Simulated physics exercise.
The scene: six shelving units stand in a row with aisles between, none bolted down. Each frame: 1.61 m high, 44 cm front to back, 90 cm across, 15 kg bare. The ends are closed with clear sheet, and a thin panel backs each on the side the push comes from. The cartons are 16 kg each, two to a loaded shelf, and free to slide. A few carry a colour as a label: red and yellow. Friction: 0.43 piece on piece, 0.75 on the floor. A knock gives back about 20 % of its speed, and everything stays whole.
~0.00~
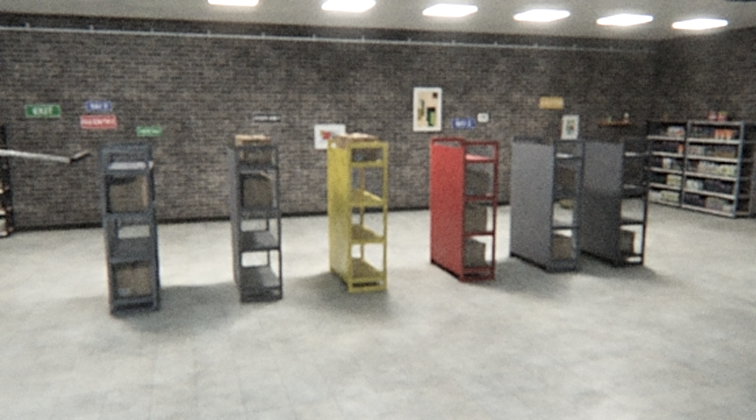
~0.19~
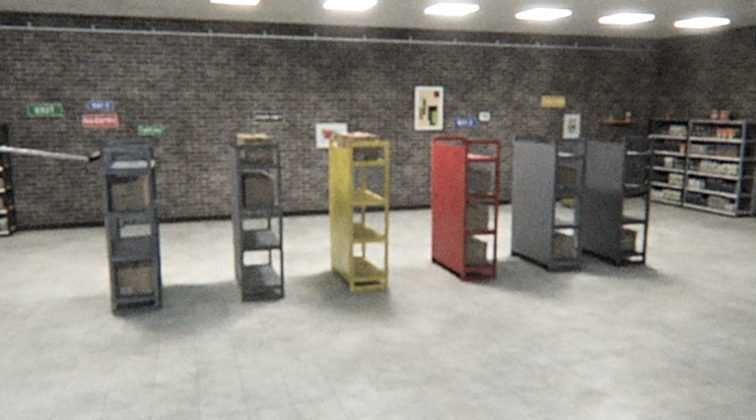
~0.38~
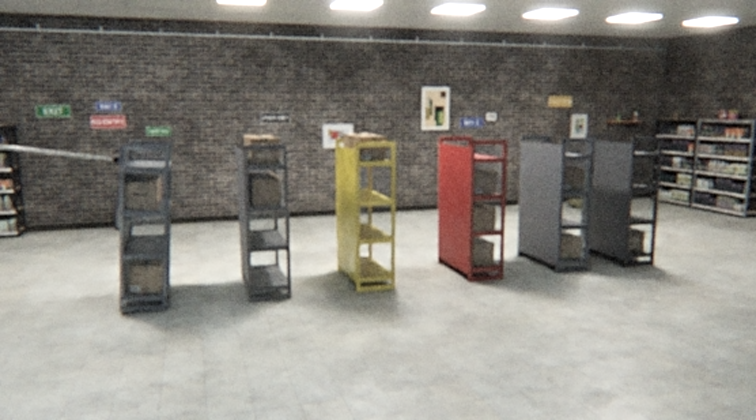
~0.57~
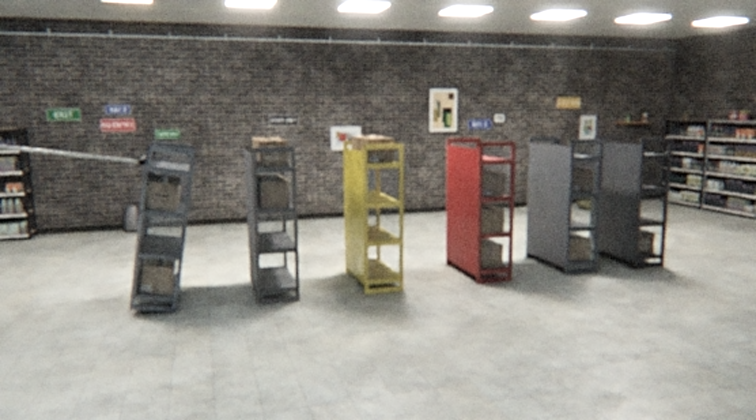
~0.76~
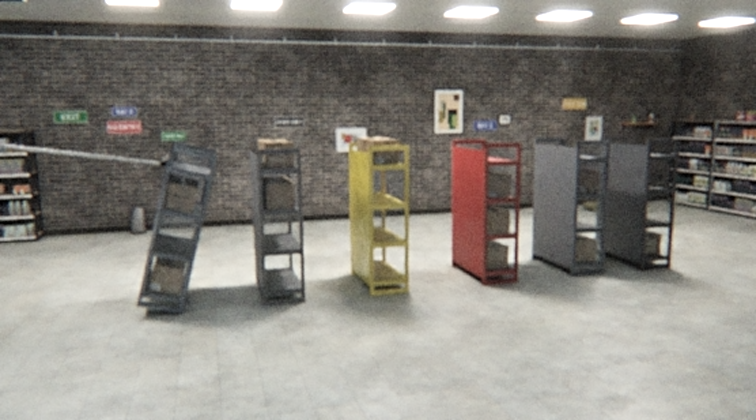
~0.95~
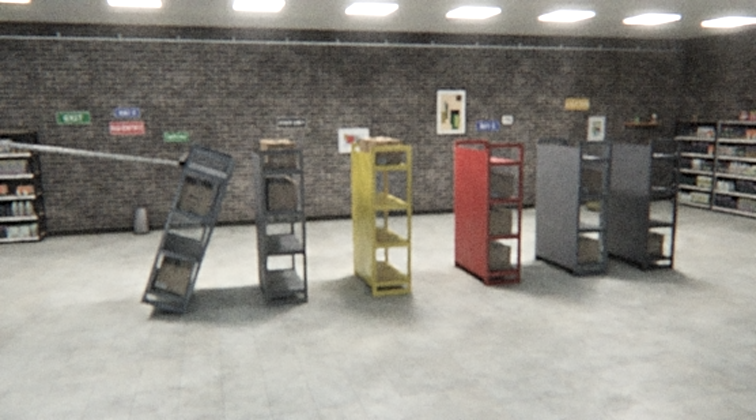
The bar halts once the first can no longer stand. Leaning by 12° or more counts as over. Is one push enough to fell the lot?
Here yes, the whole lot goes.
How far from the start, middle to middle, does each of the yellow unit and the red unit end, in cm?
About: Yellow 90, red 80.
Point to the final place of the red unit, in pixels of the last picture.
Near (544, 220).
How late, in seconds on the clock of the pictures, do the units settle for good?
Around 5.5 s.
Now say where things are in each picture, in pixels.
In the first frame (pixels give the middle of a visible side; the camera pans a little), pole end (72, 161) 18 cm from the first unit; red unit (480, 212); yellow unit (368, 218); none of the others has stirred.
The second frame shows pole end (90, 159) 44 mm from the first unit; red unit (481, 211).
The third frame shows pole end (115, 160) pushing; red unit (488, 212); none of the others has stirred.
The fourth frame shows pole end (141, 162) pushing; red unit (496, 213); none of the others has stirred.
The fifth frame shows pole end (163, 164) pushing; red unit (502, 215); none of the others has stirred.
The sixth frame shows pole end (181, 164) pushing; red unit (505, 215); yellow unit (392, 222); none of the others has stirred.
After 2.04 s, 2 cartons spilt or dropped; none of the 5 other units over, 1 disturbed.
After 3.10 s, 6 cartons spilt or dropped; 2 of the 5 other units over; yellow unit 24° from how it stood.
After 3.74 s, 10 cartons spilt or dropped; 3 of the 5 other units over; yellow unit 58° from how it stood; red unit 34° from how it stood.
After 4.40 s, 14 cartons spilt or dropped; 5 of the 5 other units over; yellow unit 67° from how it stood; red unit 56° from how it stood.
In the end (5.8 s), 14 cartons spilt or dropped; 5 of the 5 other units over; yellow unit 67° from how it stood; red unit 56° from how it stood. Not one is left standing. From the last view, middles, yellow unit near (452, 235), red unit near (544, 220).
